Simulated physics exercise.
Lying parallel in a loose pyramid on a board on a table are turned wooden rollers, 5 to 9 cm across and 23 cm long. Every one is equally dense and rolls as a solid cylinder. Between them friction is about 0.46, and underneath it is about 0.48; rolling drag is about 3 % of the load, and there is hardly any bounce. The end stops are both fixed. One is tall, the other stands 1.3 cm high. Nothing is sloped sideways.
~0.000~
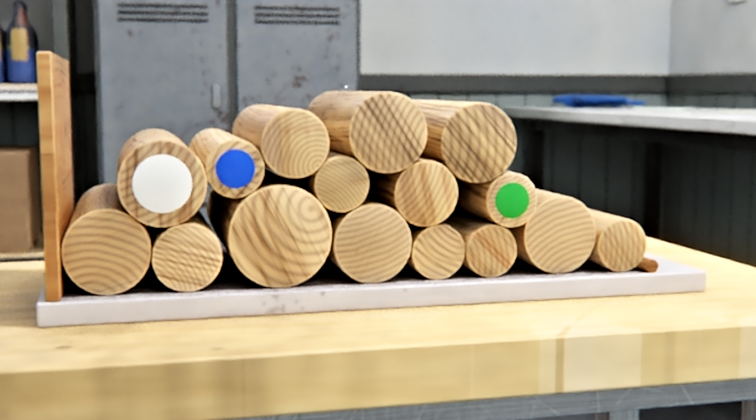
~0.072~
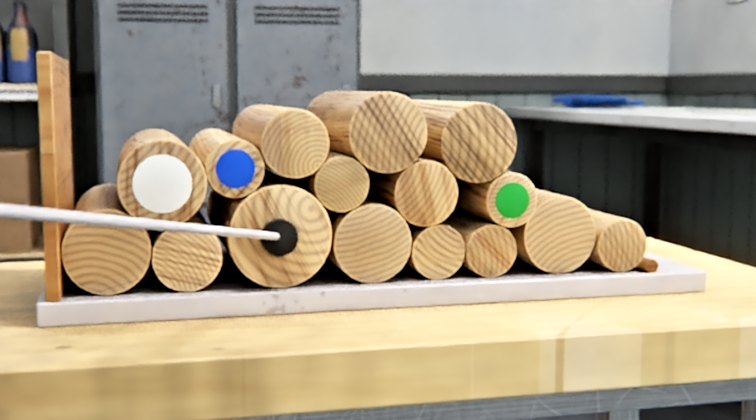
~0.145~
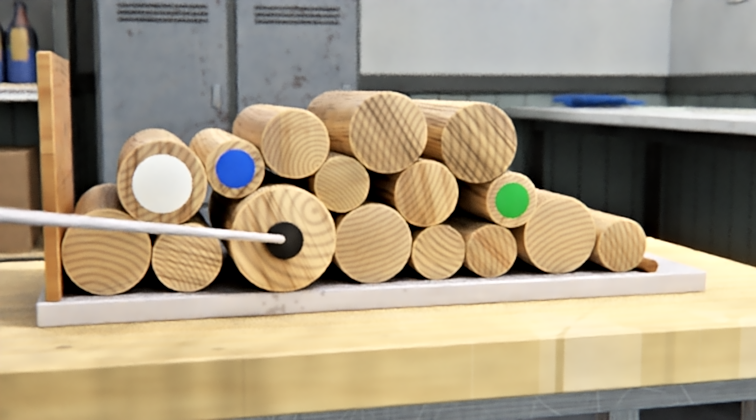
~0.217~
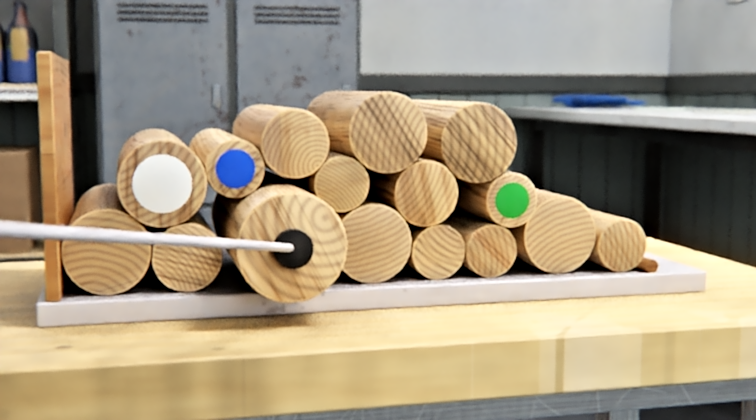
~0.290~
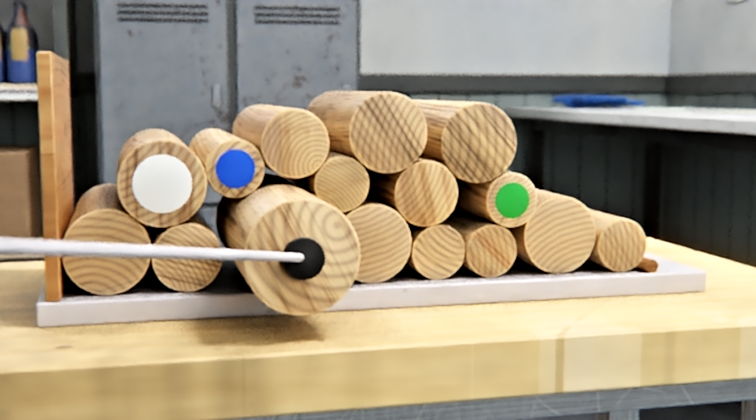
A stack of wooden rollers sat on a board on a table when a suction stick came in from the left, attached to a large bottom roller, and drew it partway out toward the front.
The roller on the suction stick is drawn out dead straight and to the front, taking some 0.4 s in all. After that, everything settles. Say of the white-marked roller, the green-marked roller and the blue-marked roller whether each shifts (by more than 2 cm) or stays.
White stays; green stays; blue stays.
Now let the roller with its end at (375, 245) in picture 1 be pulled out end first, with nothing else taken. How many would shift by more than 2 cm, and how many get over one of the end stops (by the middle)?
The counts come to 1 and 0.
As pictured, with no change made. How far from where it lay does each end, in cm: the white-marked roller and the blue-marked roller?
White-marked roller: 0, blue-marked roller: 0.
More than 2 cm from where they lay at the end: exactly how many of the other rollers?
Count: 0.
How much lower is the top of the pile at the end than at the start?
Something like 0 cm, I'd say.
By 0.56 s, 0 now displaced over 2 cm; white in place; green in place; blue in place.
By 0.63 s, 0 now displaced over 2 cm; white in place; green in place; blue in place.
In the end, by 0.8 s, 0 moved over 2 cm; not one over the end stops; white in place; green in place; blue in place; top of the pile 19 cm high, from 19 cm.
